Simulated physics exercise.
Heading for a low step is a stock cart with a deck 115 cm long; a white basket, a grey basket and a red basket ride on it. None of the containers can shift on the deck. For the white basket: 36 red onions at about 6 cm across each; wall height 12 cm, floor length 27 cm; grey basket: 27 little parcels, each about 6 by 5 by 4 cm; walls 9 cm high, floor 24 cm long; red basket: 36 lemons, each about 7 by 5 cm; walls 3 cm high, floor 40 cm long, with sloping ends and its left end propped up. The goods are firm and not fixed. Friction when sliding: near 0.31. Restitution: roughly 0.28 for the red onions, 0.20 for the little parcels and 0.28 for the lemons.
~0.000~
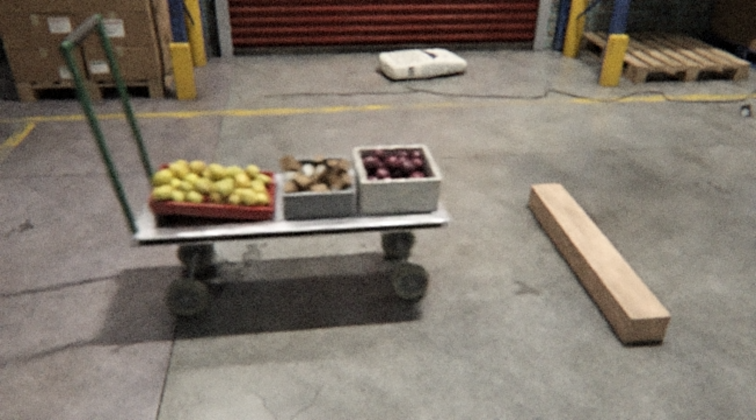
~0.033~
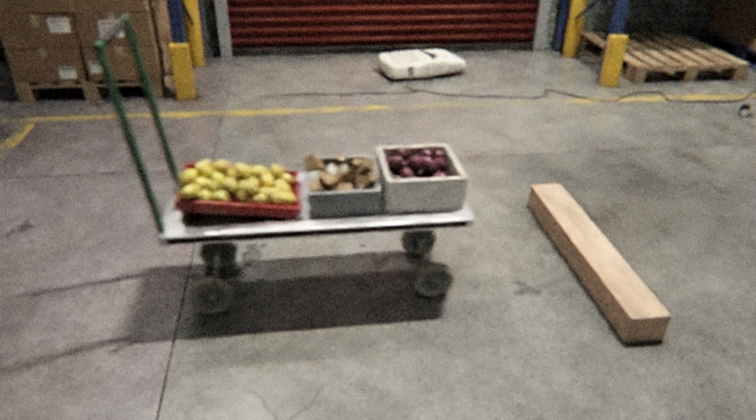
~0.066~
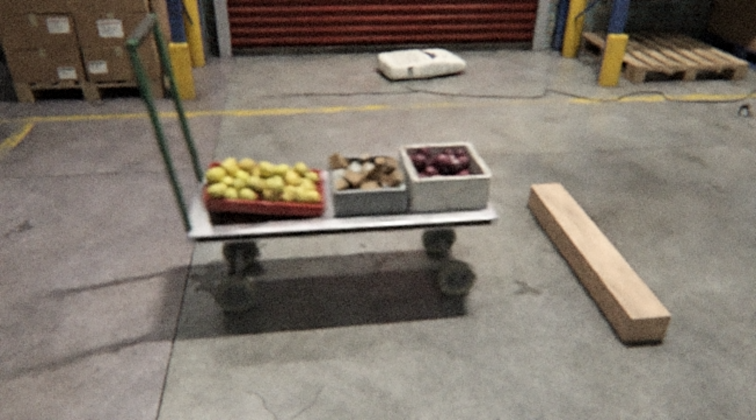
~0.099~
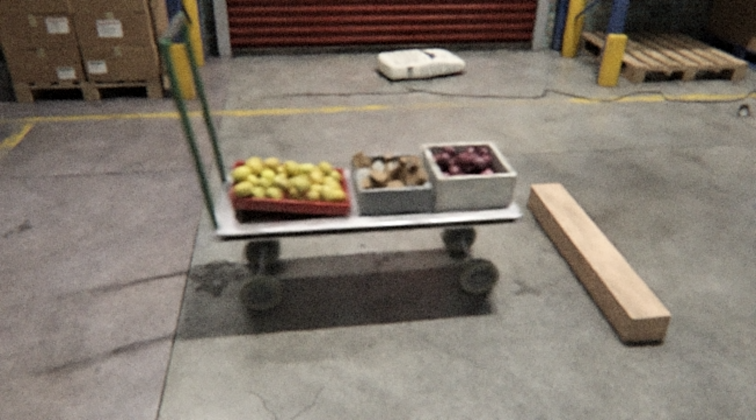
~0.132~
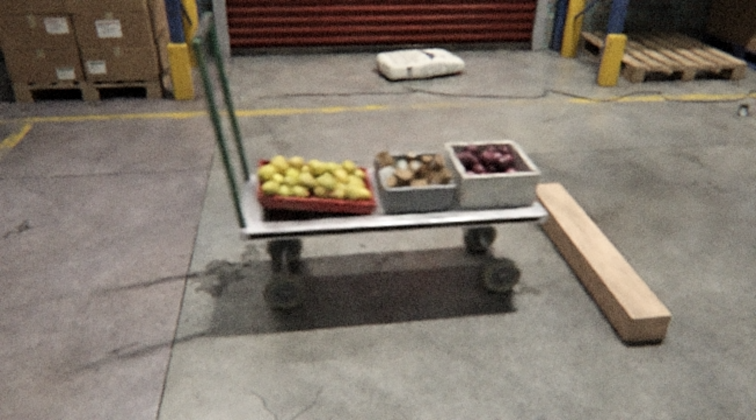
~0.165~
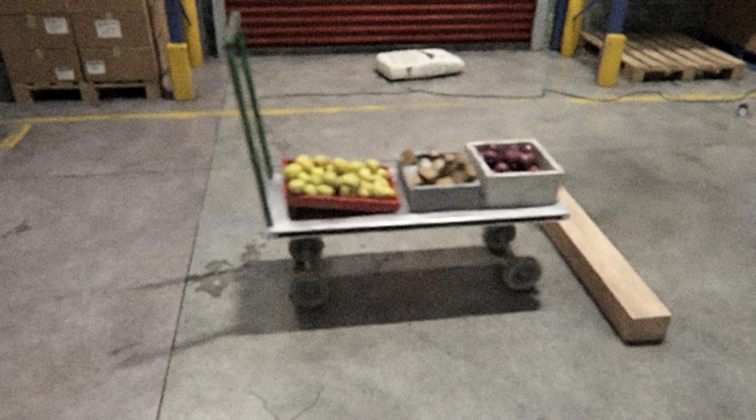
A flat cart carrying yellow fruit, small brown items and dark red onions in baskets rolling right across a warehouse floor.
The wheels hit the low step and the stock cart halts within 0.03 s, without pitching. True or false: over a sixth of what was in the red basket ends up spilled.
True.
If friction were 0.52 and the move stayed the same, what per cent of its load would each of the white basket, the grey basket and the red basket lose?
You'd see white basket shed 10 percent, grey basket shed 10 percent, and red basket shed 40 percent.
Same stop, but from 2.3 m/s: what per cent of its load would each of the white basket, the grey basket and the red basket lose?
Then the white basket sheds 10 per cent of its load, the grey basket 10 per cent, and the red basket 20 per cent.
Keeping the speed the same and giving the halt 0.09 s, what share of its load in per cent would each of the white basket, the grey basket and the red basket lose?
With that change, white basket 10 per cent, grey basket 10 per cent, red basket 20 per cent.
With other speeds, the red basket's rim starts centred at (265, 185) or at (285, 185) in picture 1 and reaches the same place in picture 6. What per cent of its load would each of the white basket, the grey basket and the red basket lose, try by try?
White basket 10 then 0, grey basket 0 then 0, red basket 10 then 10 per cent.
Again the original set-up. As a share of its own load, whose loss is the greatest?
The red basket is the one.
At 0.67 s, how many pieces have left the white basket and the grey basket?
Roughly - white basket: 5; grey basket: 2.
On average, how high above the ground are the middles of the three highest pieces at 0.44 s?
Their middles average near 70 cm high.
After 0.22 s, the wheels strike.
After 0.32 s, white basket 35 in, 1 out, grey basket 26 in, 1 out and red basket 35 in, 1 out.
After 0.44 s, white basket 31 in, 5 out, grey basket 24 in, 3 out and red basket 25 in, 11 out.
After 0.67 s, white basket 31 in, 5 out, grey basket 25 in, 2 out and red basket 23 in, 13 out.
When it is over (at 1.17 s), white basket 31 in, 5 out, grey basket 25 in, 2 out and red basket 23 in, 13 out. Asked share, 13 of 36, 36 per cent.
